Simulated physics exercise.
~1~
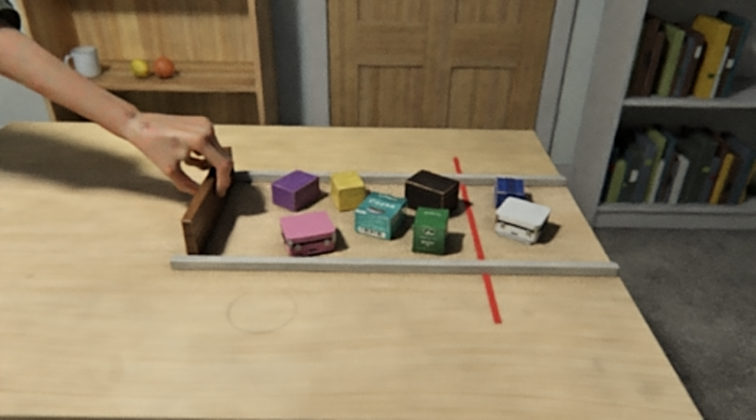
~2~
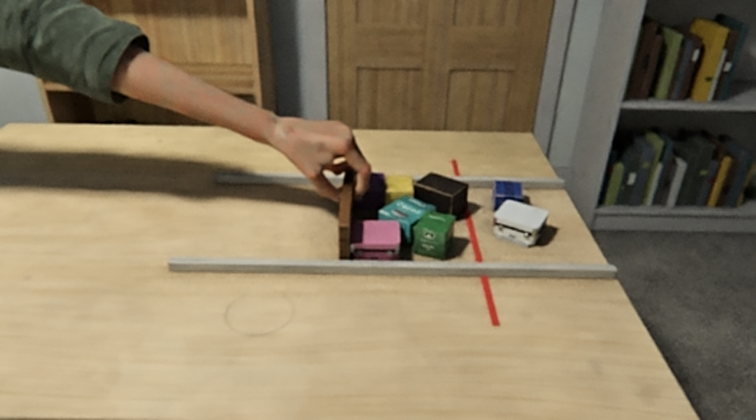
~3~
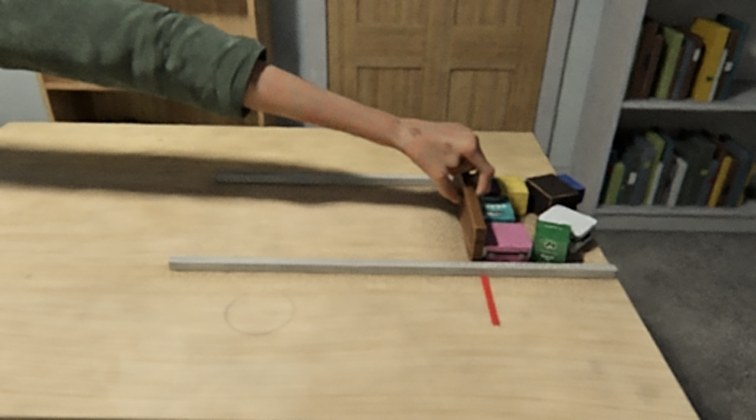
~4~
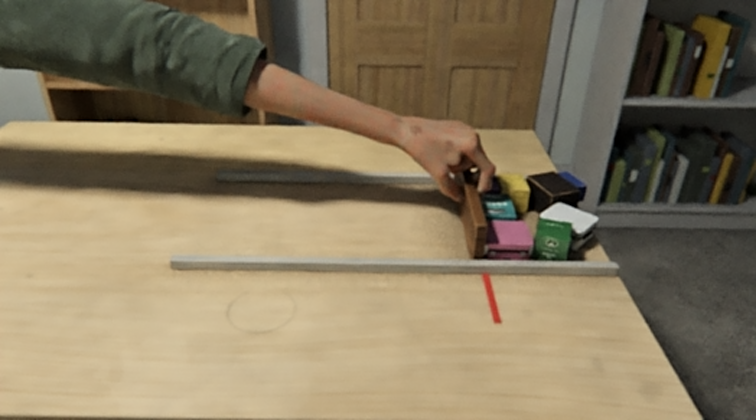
A hand slid an upright wooden board to the right along a channel on a table, pushing a jumble of small colourful boxes past a strip of red tape, then stopped with them bunched near the table's end, none having fallen.
